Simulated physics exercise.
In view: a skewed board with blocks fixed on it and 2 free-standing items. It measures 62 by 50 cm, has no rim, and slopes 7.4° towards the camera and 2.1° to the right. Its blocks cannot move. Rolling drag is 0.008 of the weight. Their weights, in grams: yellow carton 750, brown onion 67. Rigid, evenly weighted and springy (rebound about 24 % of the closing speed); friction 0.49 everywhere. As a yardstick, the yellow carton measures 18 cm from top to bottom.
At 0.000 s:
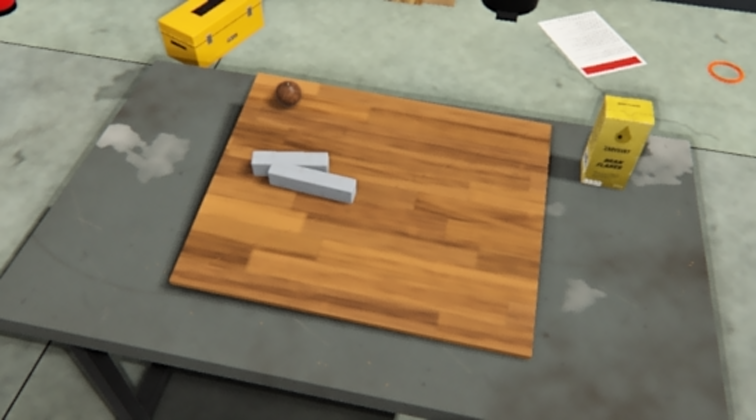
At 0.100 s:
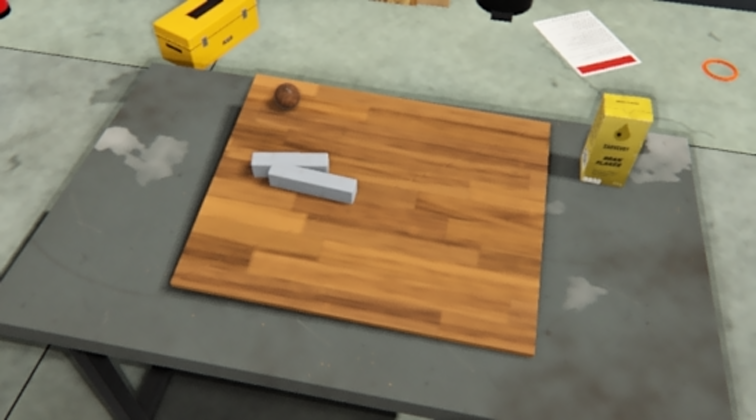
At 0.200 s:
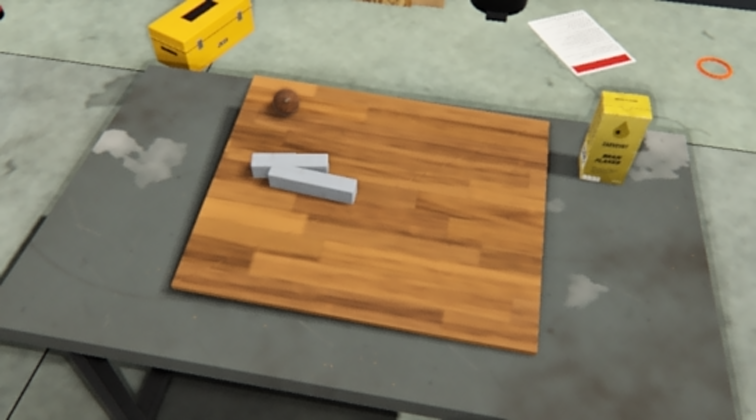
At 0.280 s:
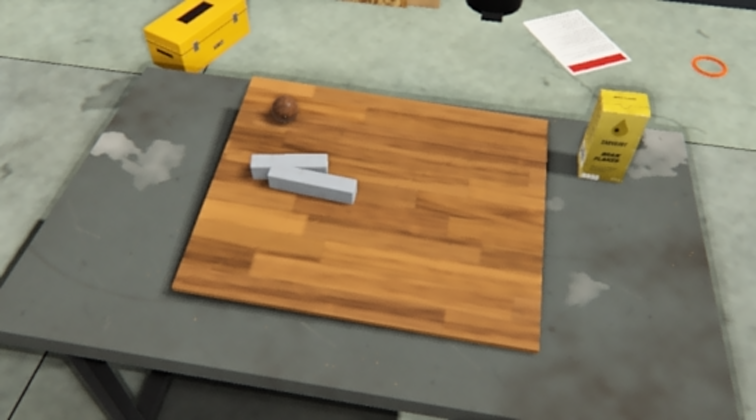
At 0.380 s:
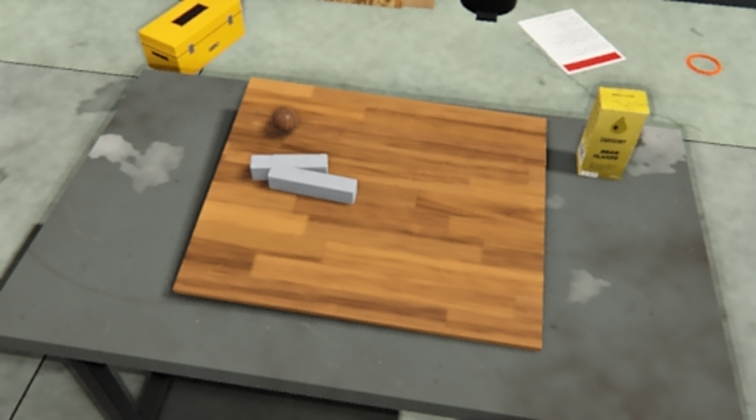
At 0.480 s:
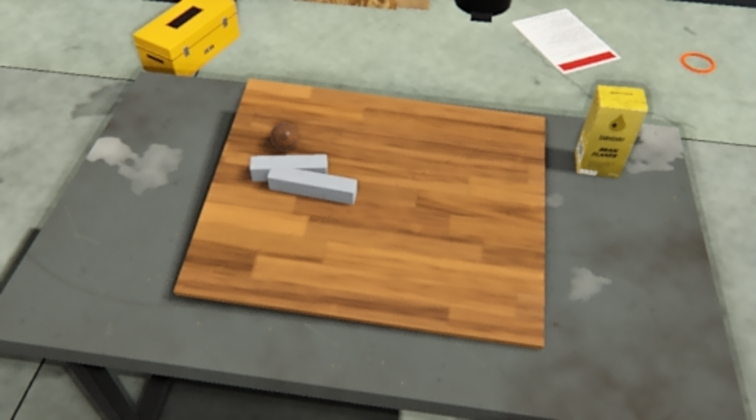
A wooden board lies on a gray table as a brown ball rolls toward two gray blocks.
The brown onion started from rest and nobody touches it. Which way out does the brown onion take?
The way out: Blocked.
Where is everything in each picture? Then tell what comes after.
In the first frame, 43 cm of board to the near edge; brown onion (288, 93); yellow carton (615, 144).
In the second frame, 43 cm of board to the near edge; brown onion (287, 96); yellow carton (614, 142).
In the third frame, 42 cm of board to the near edge; brown onion (286, 102); yellow carton (613, 139).
In the fourth frame, 40 cm of board to the near edge; brown onion (285, 109); yellow carton (611, 138).
In the fifth frame, 37 cm of board to the near edge; brown onion (285, 121); yellow carton (610, 135).
In the sixth frame, 34 cm of board to the near edge; brown onion (285, 137); yellow carton (609, 133).
By 0.58 s, 31 cm of board to the near edge; brown onion near (286, 148).
By 0.68 s, brown onion resting near (285, 150).
When it is over (1.2 s), 31 cm of board to the near edge; yellow carton within 8 cm of the start. End places, in pixels of the last picture, brown onion near (288, 149).
